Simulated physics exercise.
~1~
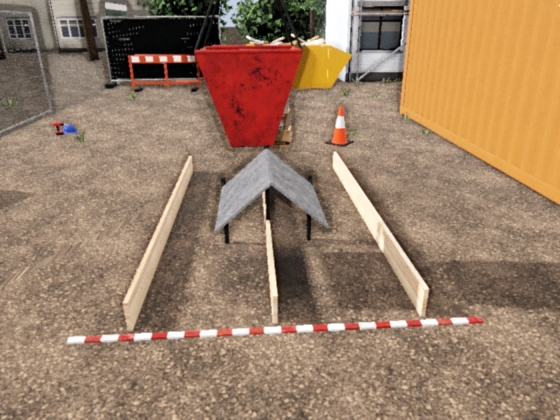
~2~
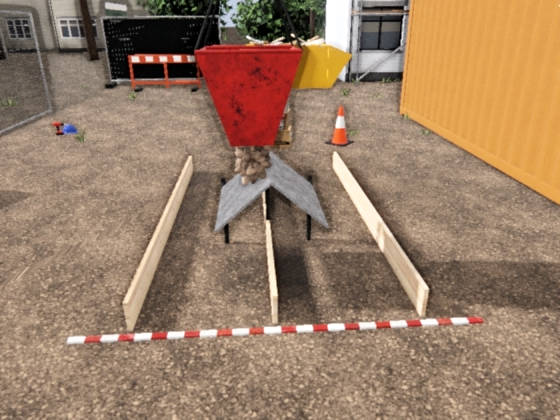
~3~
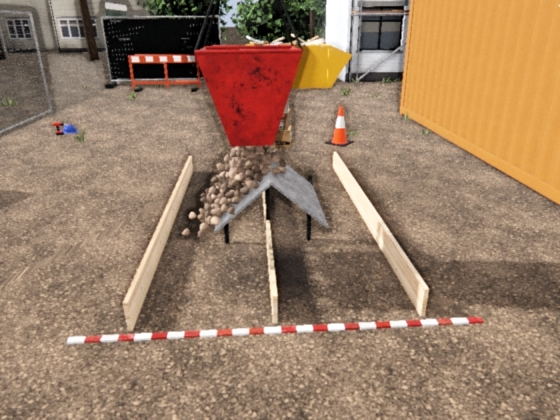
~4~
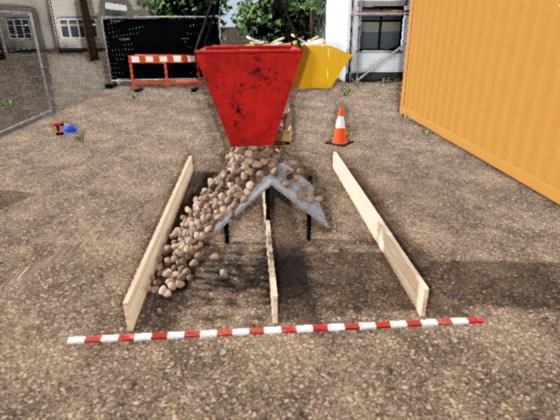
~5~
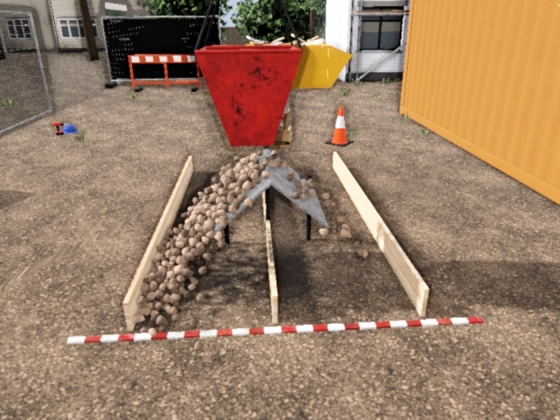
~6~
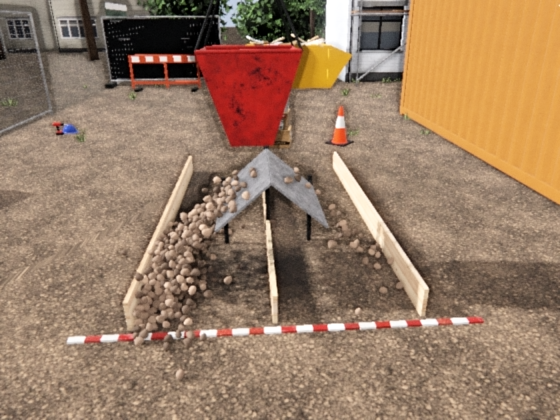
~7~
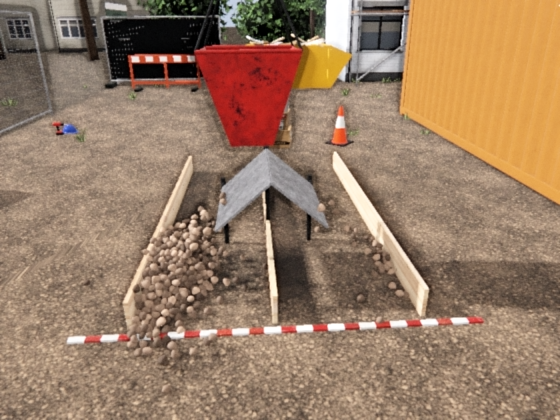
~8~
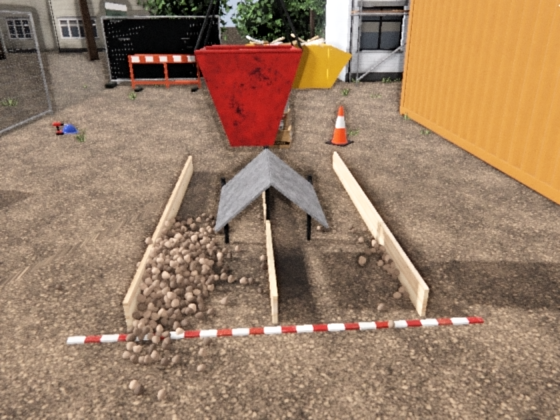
Red skip releasing round stones onto a fixed steel ridge, most tumbling into the left bay and a few into the right.
